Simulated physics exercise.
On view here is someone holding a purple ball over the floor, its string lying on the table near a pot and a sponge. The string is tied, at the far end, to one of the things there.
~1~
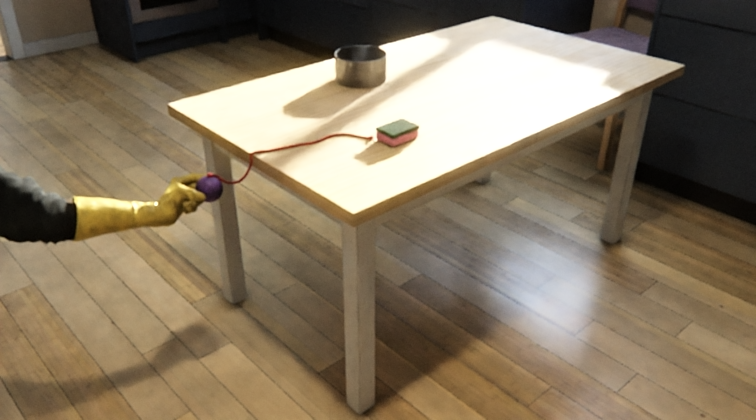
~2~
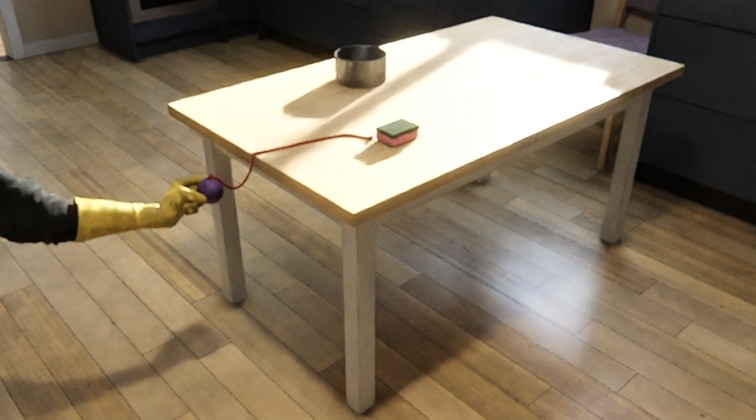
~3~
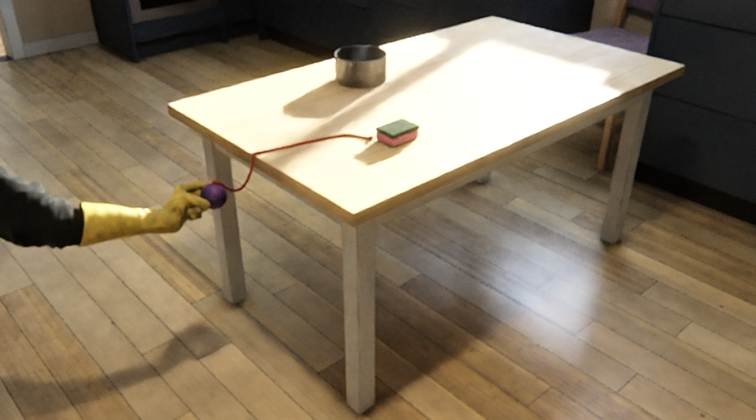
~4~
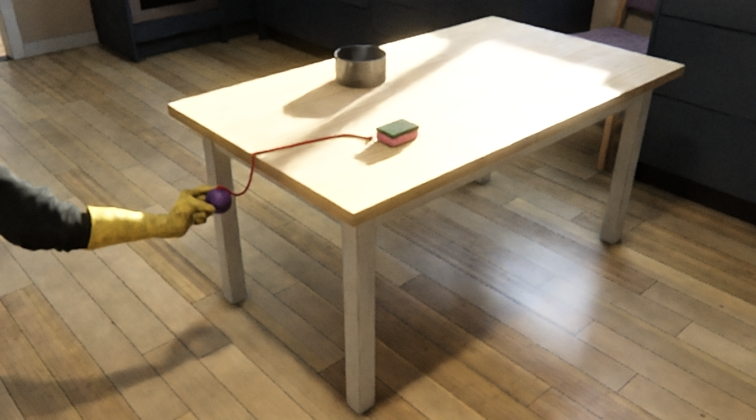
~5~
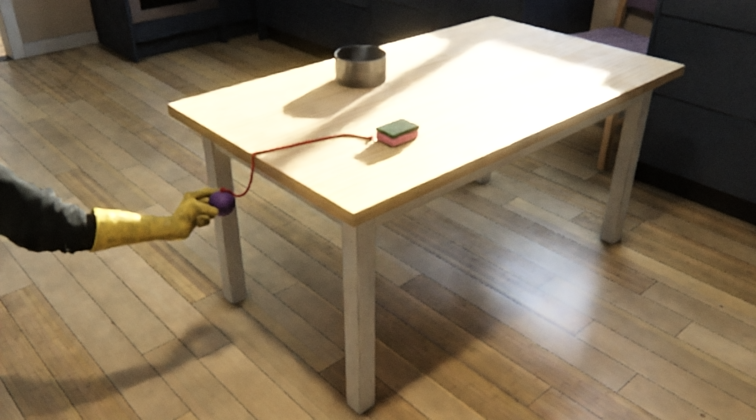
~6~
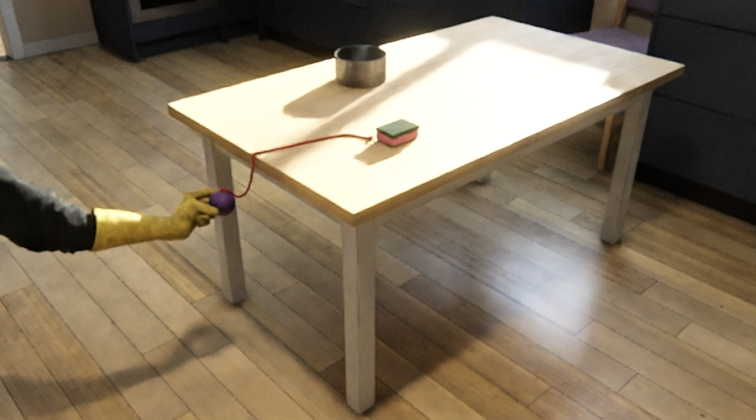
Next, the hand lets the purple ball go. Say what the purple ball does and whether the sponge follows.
By the end the purple ball has gone all the way down, and the sponge has been taken down too.
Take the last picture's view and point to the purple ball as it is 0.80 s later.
Roughly at (299, 381).
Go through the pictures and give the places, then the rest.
The first frame shows purple ball (209, 189); pot (361, 53); sponge (398, 126).
The second frame shows purple ball (210, 191).
The third frame shows purple ball (214, 196).
The fourth frame shows purple ball (218, 201); string through (327, 138) (280, 148).
The fifth frame shows purple ball (222, 203); string through (327, 138) (280, 148).
The sixth frame shows purple ball (222, 203); pot (361, 53); sponge (398, 126); string tied to the sponge, with little slack.
Then, 0.42 s later than the last view, ball above the floor near (264, 327); pot as before; sponge tugged along near (222, 145).
Then, 0.80 s later than the last view, ball on the floor near (299, 381); pot as before; sponge down on the floor.
Finally, ball on the floor near (276, 412); pot as before; sponge down on the floor. The purple ball lands on the floor and the sponge follows it down.
